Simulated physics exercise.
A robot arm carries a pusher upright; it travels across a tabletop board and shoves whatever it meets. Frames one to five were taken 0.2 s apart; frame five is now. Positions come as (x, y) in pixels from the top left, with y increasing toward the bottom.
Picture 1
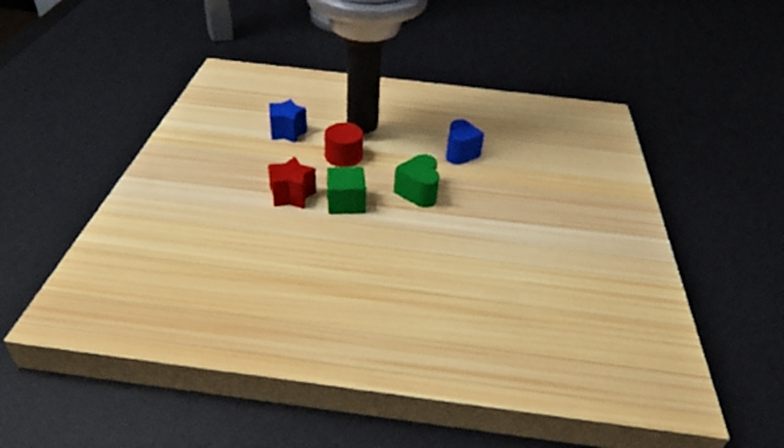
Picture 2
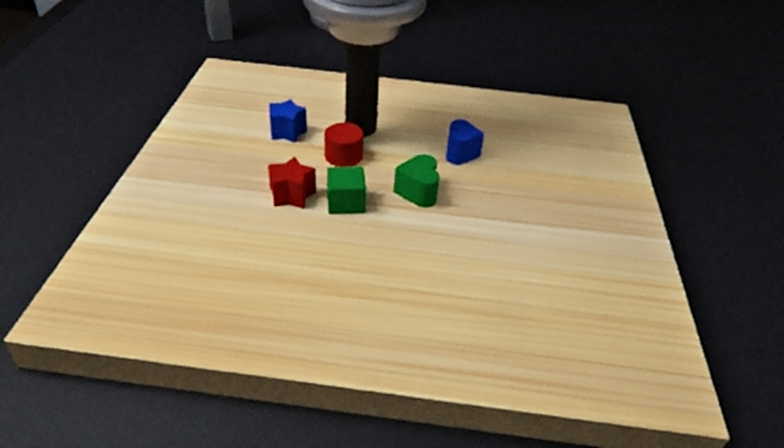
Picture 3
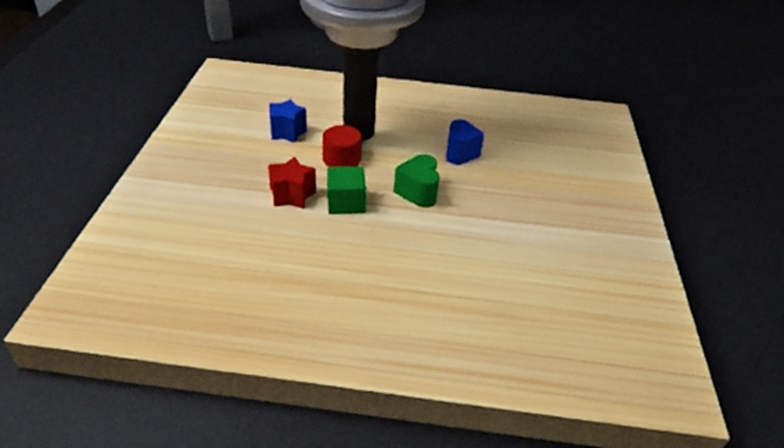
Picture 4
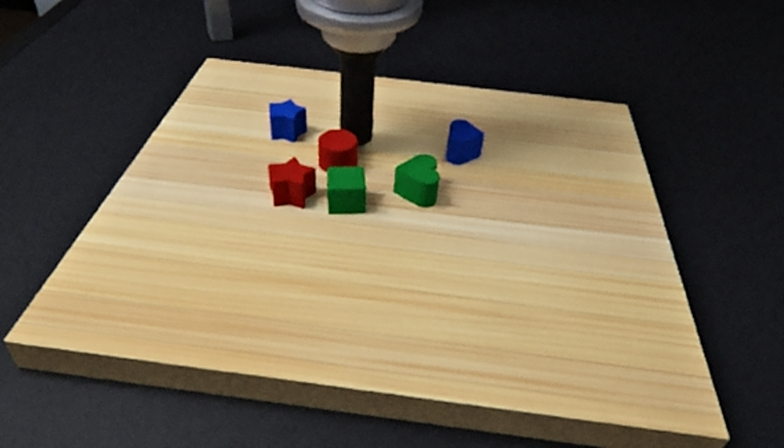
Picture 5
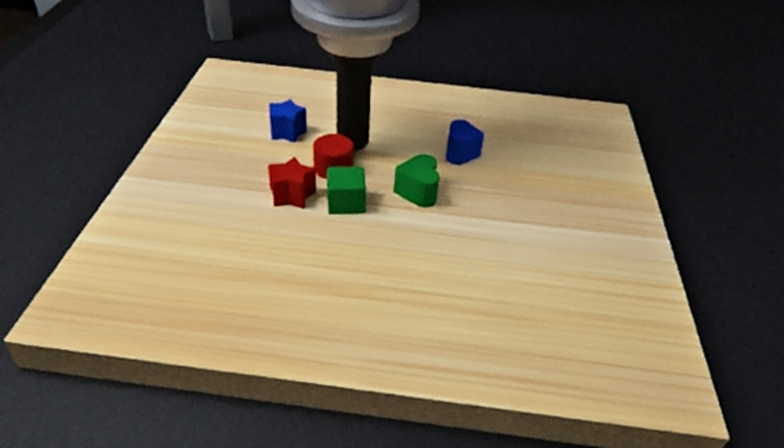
A light wooden board lies on a dark surface, seen from above at an angle by a camera that stays still. On it sit a blue star and red star at left, a red cylinder and green block near the middle, and green and blue hearts to the right. A dark rod under a grey mount moves slightly toward the viewer and left, nudging the red cylinder the same way.
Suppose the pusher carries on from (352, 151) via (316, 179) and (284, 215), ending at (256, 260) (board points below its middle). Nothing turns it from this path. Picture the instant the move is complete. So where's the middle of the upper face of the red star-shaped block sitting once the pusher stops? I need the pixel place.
I predict (173, 230).
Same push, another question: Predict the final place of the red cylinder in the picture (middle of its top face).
By then it is at (208, 246).
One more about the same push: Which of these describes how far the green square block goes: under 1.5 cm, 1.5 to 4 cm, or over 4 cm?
Less than 1.5 cm.
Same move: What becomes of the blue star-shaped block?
Same place.
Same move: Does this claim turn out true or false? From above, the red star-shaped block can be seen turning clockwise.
That statement is accurate.
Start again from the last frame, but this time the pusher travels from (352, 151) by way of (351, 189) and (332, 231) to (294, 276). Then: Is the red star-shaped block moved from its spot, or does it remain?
The red star-shaped block changes place.
The first path, step by step. One third of the way, pusher at (316, 171); red star-shaped block at (261, 190); red cylinder at (294, 175); green square block at (346, 180), turned 20° anticlockwise.
Two thirds of the way, pusher at (282, 207); red star-shaped block at (209, 220), turned 30° clockwise; red cylinder at (251, 211); green square block at (346, 180), turned 20° anticlockwise.
At the end, pusher at (255, 251); blue star-shaped block in place; red star-shaped block at (173, 230), turned 80° clockwise; red cylinder at (208, 246); green square block at (346, 180), turned 20° anticlockwise.
